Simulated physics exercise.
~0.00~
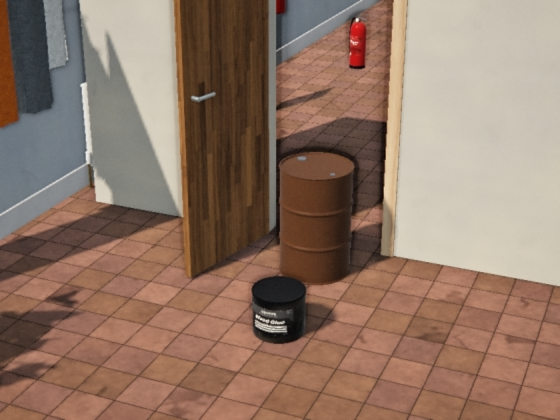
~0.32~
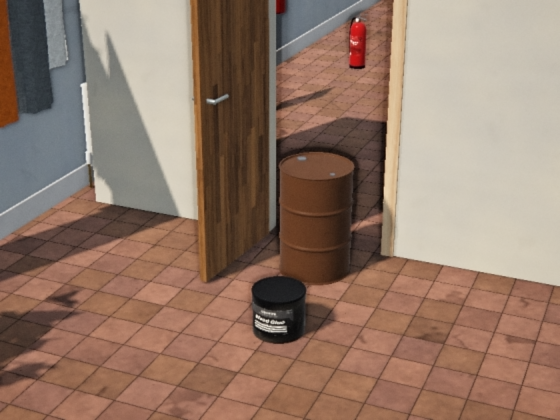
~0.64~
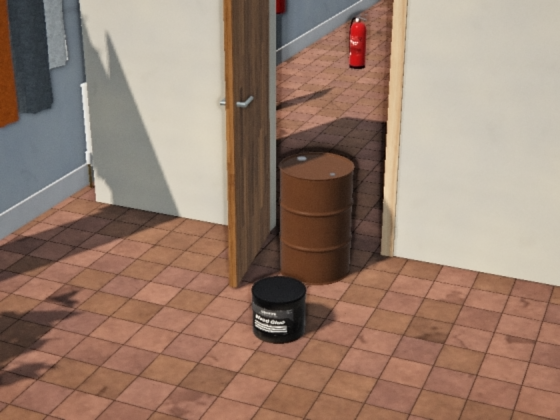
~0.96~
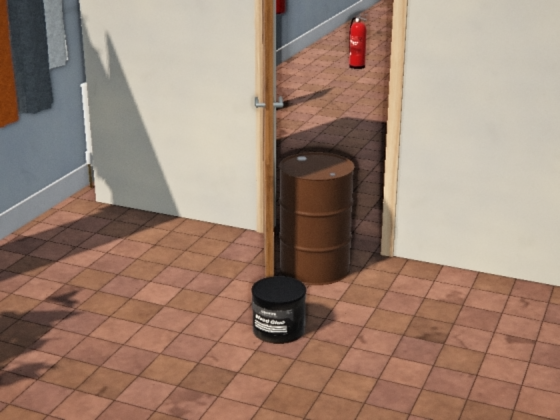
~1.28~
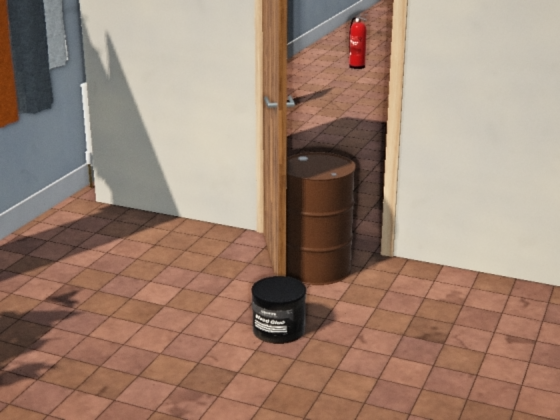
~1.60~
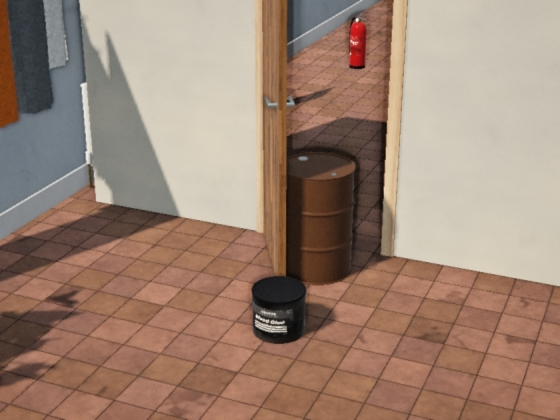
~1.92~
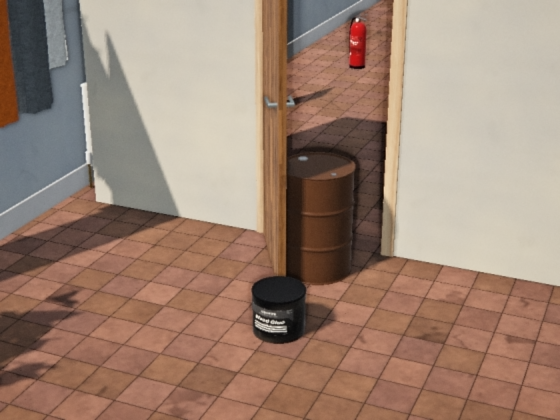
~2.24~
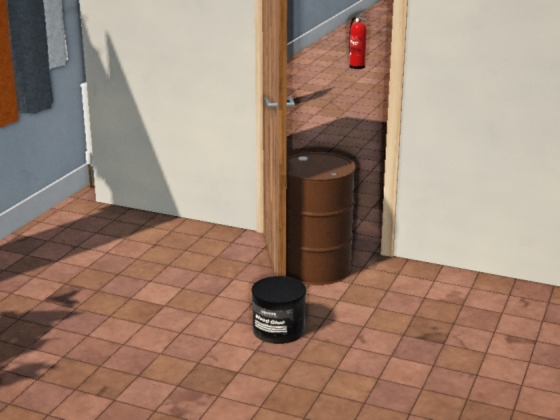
A wooden door swings partway closed and stops against a brown drum, still standing open.
